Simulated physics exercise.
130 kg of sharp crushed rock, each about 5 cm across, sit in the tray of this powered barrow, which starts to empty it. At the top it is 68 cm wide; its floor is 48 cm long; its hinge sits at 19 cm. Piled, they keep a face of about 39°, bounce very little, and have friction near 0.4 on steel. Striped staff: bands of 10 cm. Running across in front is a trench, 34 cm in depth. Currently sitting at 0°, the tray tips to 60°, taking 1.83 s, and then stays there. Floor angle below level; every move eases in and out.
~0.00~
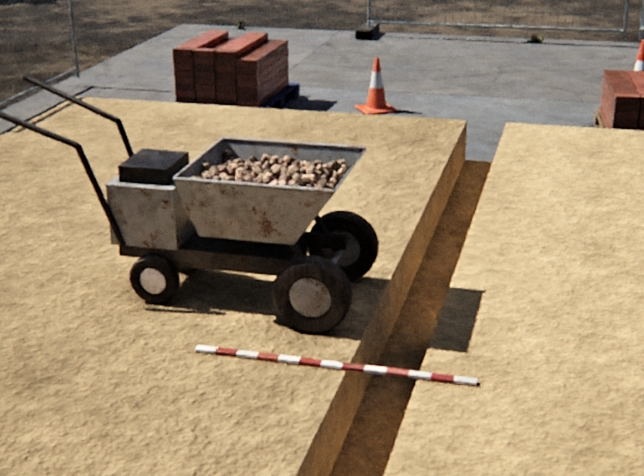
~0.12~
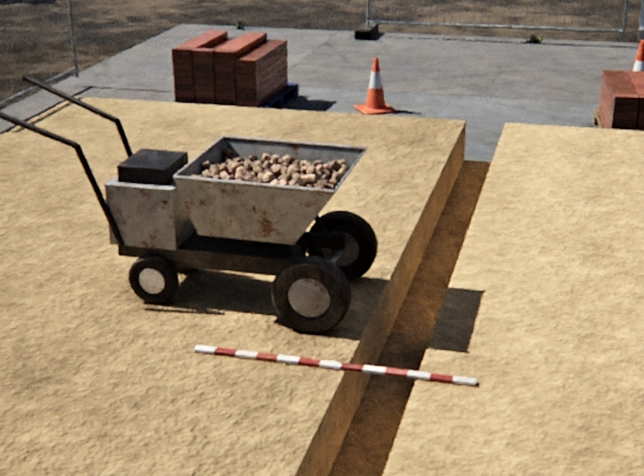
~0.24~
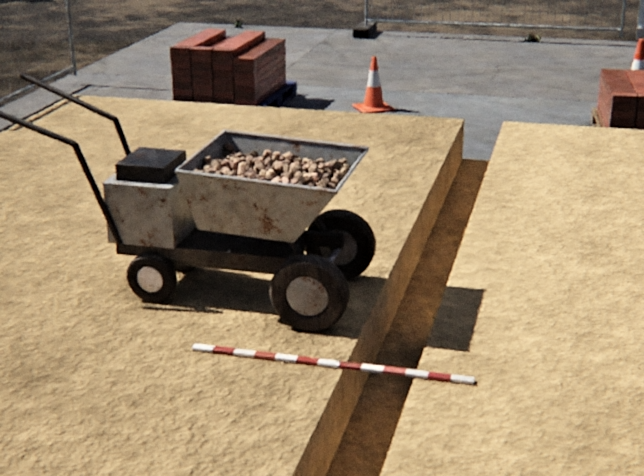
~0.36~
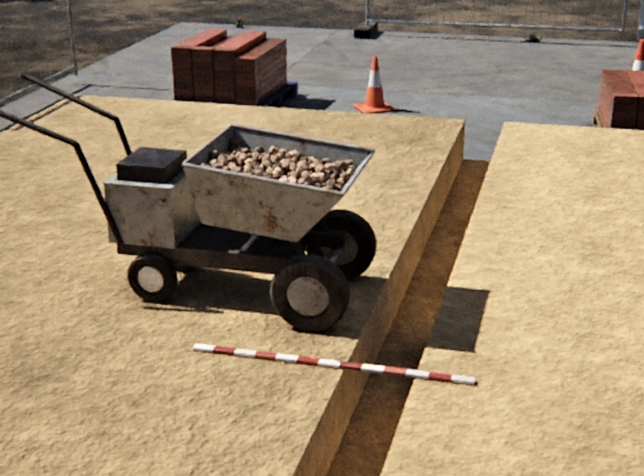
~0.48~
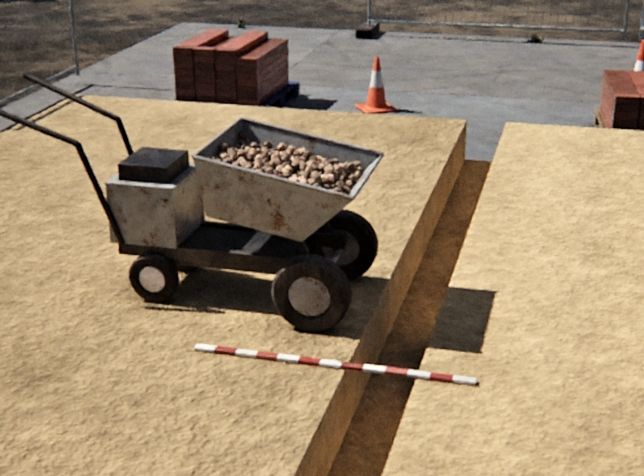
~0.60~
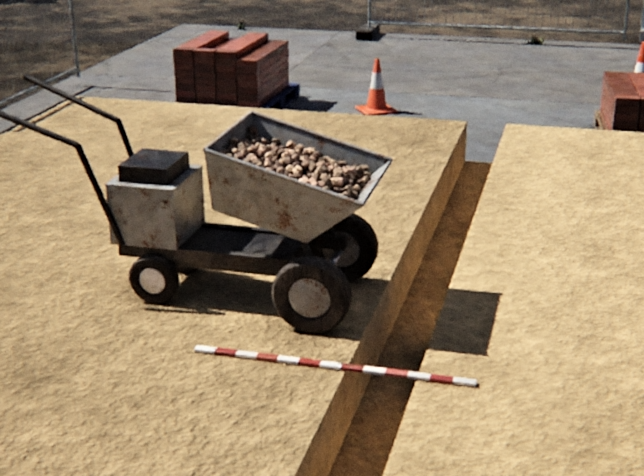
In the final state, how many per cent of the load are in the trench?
About 3 per cent are in the trench in the final state.
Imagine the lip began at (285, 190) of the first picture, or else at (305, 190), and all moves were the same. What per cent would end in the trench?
Roughly 25 in a hundred, then 15 in a hundred.
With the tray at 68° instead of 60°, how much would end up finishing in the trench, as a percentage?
In that case around 20 percent.
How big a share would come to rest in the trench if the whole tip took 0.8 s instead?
About 5%.
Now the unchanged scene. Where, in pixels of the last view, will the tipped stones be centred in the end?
Roughly at (465, 319).
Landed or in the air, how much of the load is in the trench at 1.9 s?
Close to 0 per cent at that time.
After 1.4 s the floor is at 51°; 100 % in the tray; the foremost stones are at (407, 225).
After 1.9 s the floor is at 60°; 93 % in the tray, 7 % past the trench; the foremost stones are at (485, 306).
After 2.3 s the floor is at 60°; 84 % in the tray, 15 % past the trench; the foremost stones are at (530, 319).
After 4.2 s the floor is at 60°; 77 % in the tray, 3 % in the trench, 19 % past the trench; the foremost stones are at (554, 323).
